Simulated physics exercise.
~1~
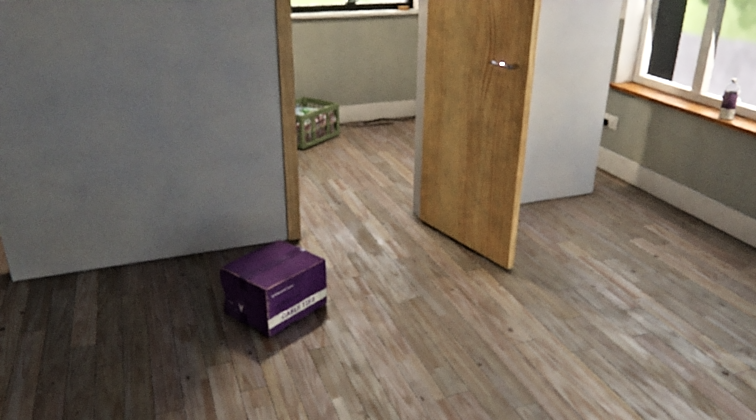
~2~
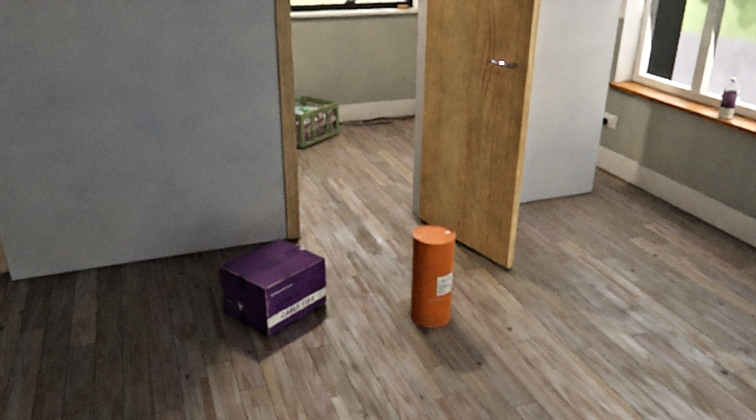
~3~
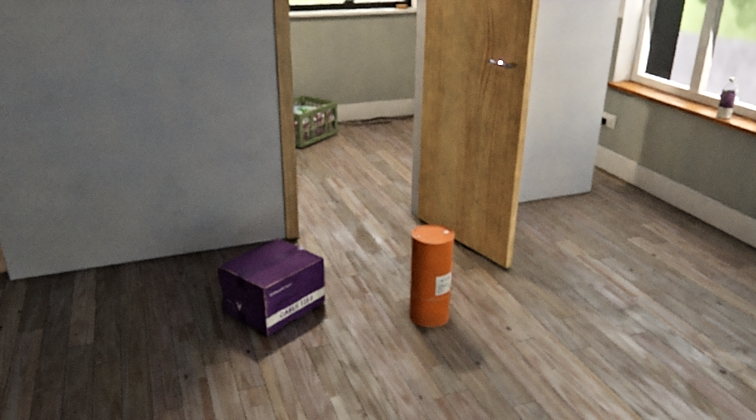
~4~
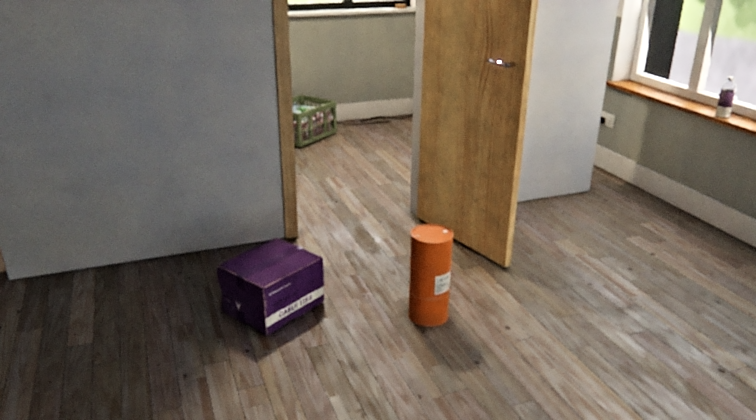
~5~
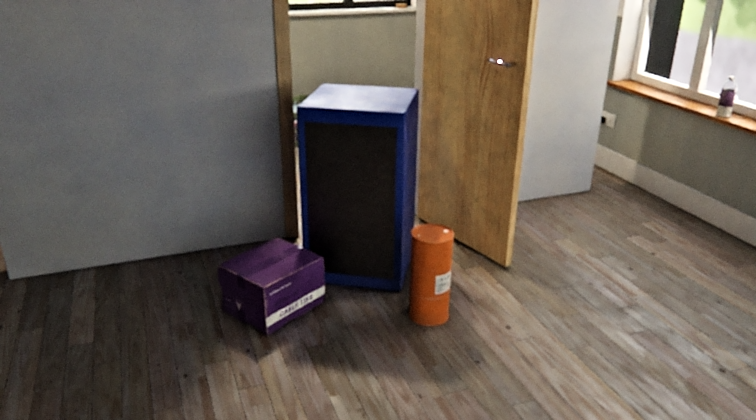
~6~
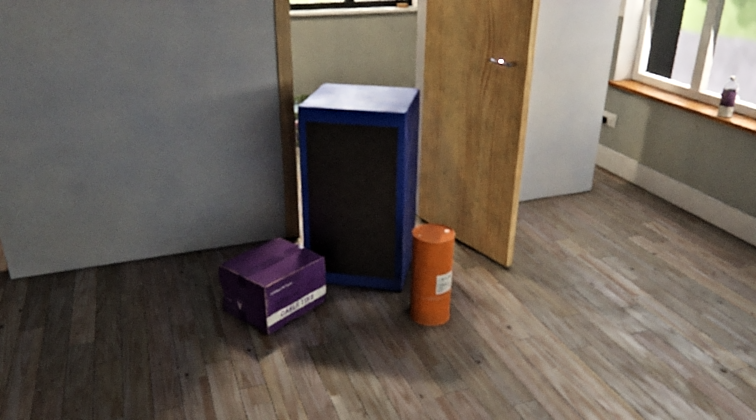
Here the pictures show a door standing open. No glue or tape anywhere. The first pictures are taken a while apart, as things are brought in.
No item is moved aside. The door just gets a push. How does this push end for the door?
Most likely the doorway will still have an opening.
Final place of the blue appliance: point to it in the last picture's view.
Around (350, 185).
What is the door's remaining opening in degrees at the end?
It stays open at around 55°.
Then, 0.40 s past the last view, door 95° open.
Then, 0.70 s past the last view, door 76° open.
Then, 0.80 s past the last view, door 68° open.
Then, 1.00 s past the last view, door 59° open; blue appliance displaced a little near (354, 186).
Finally, door 57° open; all 3 still in place. Final places as the last picture's camera would see them, blue appliance near (350, 185).
